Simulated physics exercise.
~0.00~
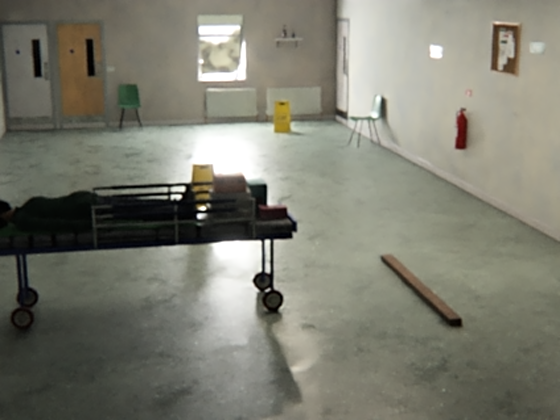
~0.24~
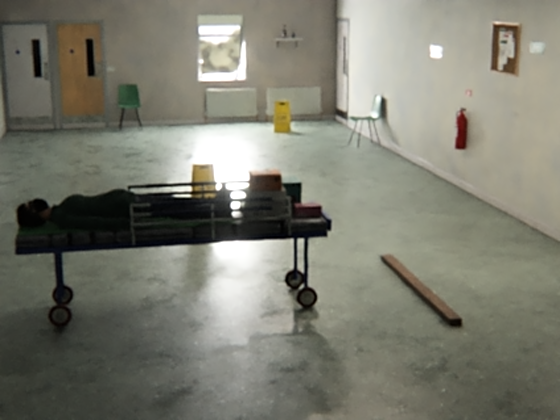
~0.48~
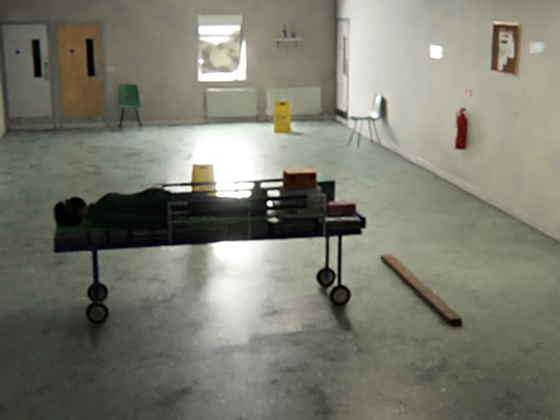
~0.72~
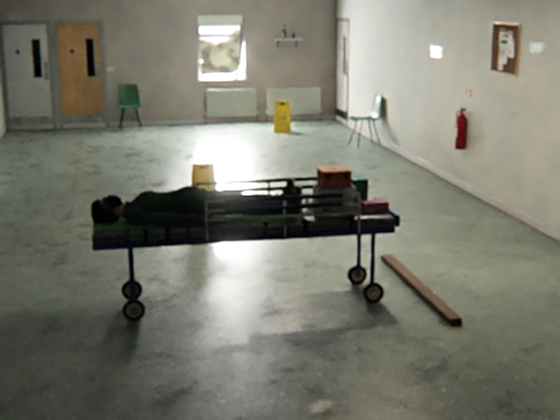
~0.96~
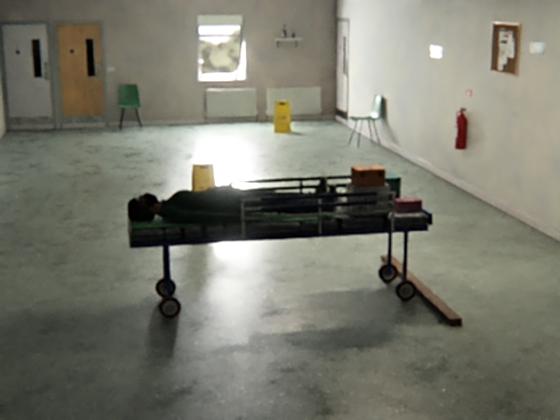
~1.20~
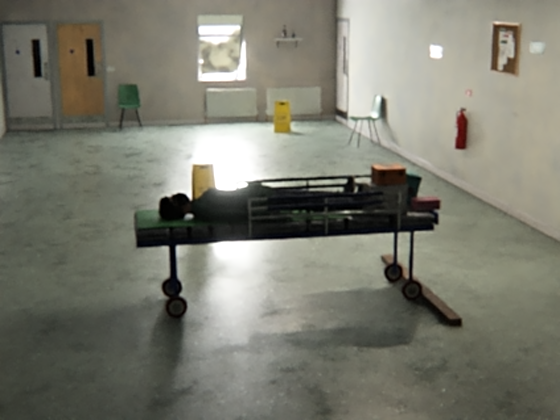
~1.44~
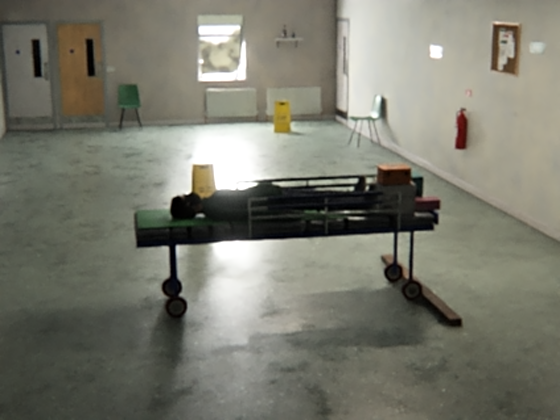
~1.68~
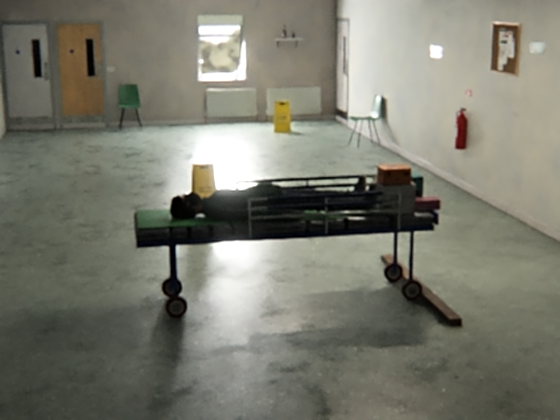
Person lying on a gurney rolling right across a grey floor, stopping at a wooden sill, sliding slightly toward the foot end, everything staying aboard.
